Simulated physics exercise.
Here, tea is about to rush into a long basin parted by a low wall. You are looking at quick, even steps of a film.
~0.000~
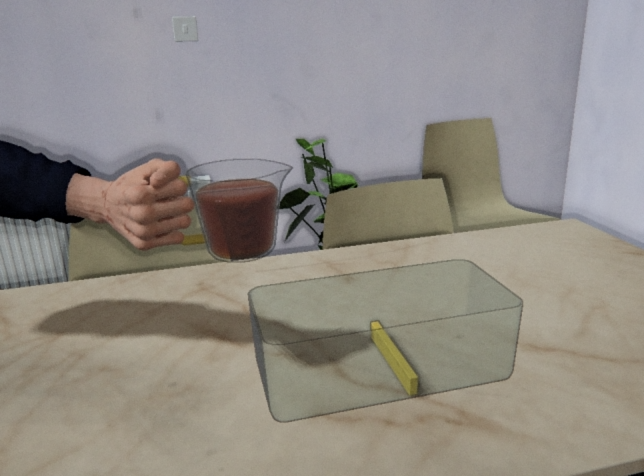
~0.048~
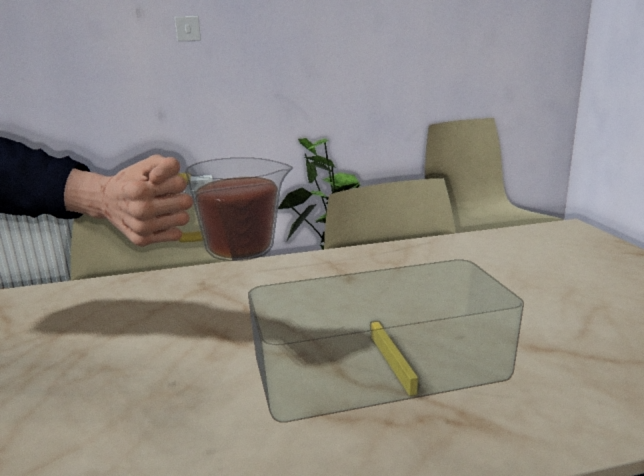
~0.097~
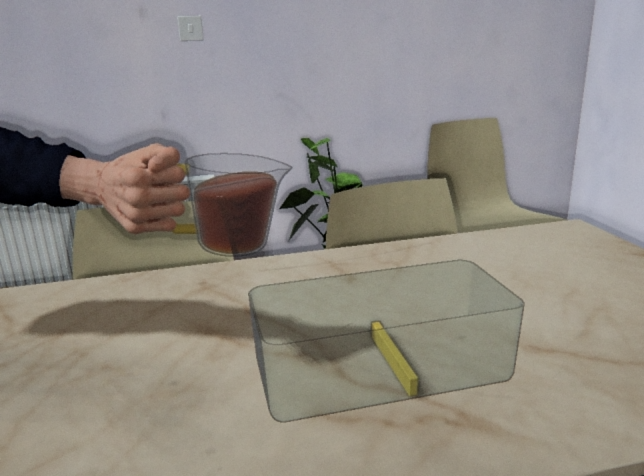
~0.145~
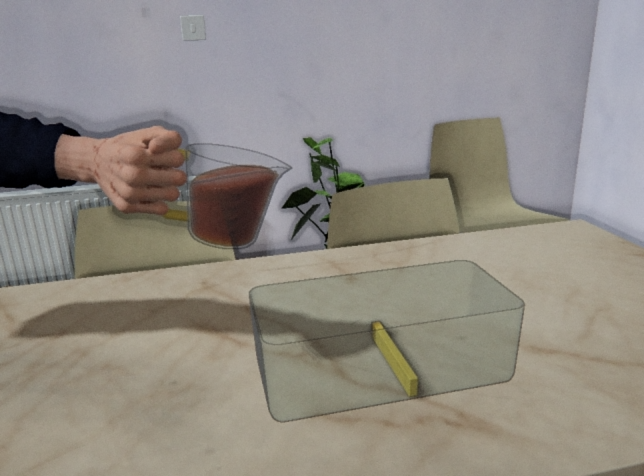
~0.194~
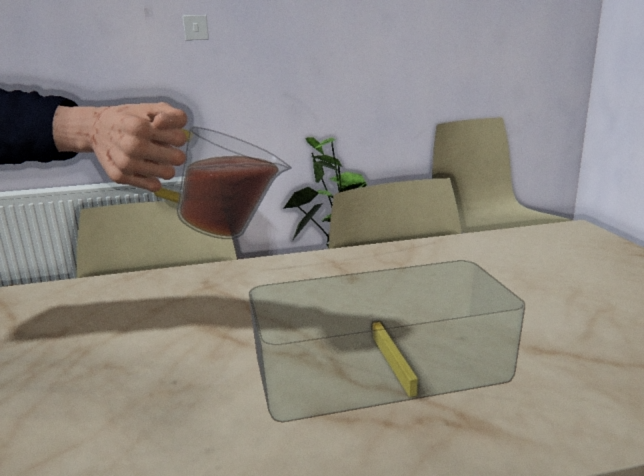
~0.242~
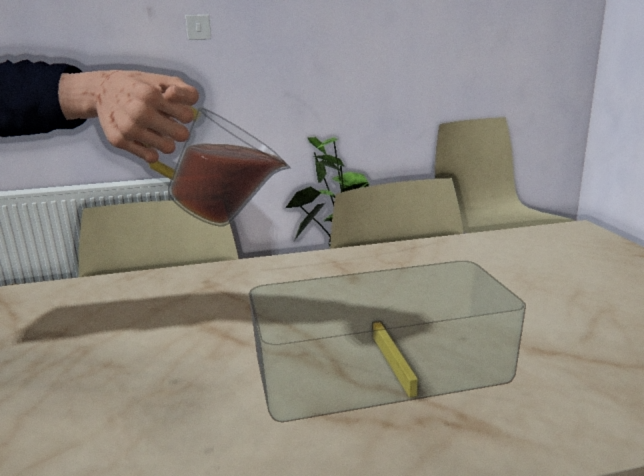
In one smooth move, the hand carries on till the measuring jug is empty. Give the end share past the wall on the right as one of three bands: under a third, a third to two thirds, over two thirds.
The share right of the wall ends up within a third to two thirds.
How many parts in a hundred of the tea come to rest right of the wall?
It comes to 50 per cent or so.
After 0.51 s the tilt is 103° and 53 per cent is still to pour, 2 is left of the wall and 0 right of it.
After 0.71 s the tilt is 114° and 2 per cent is still to pour, 23 is left of the wall and 37 right of it.
After 0.92 s the tilt is 114° and 0 per cent is still to pour, 32 is left of the wall and 48 right of it.
After 1.14 s the tilt is 114° and 0 per cent is still to pour, 39 is left of the wall and 49 right of it.
In the end 40 per cent lies left of the wall, 49 right of it and 12 outside.
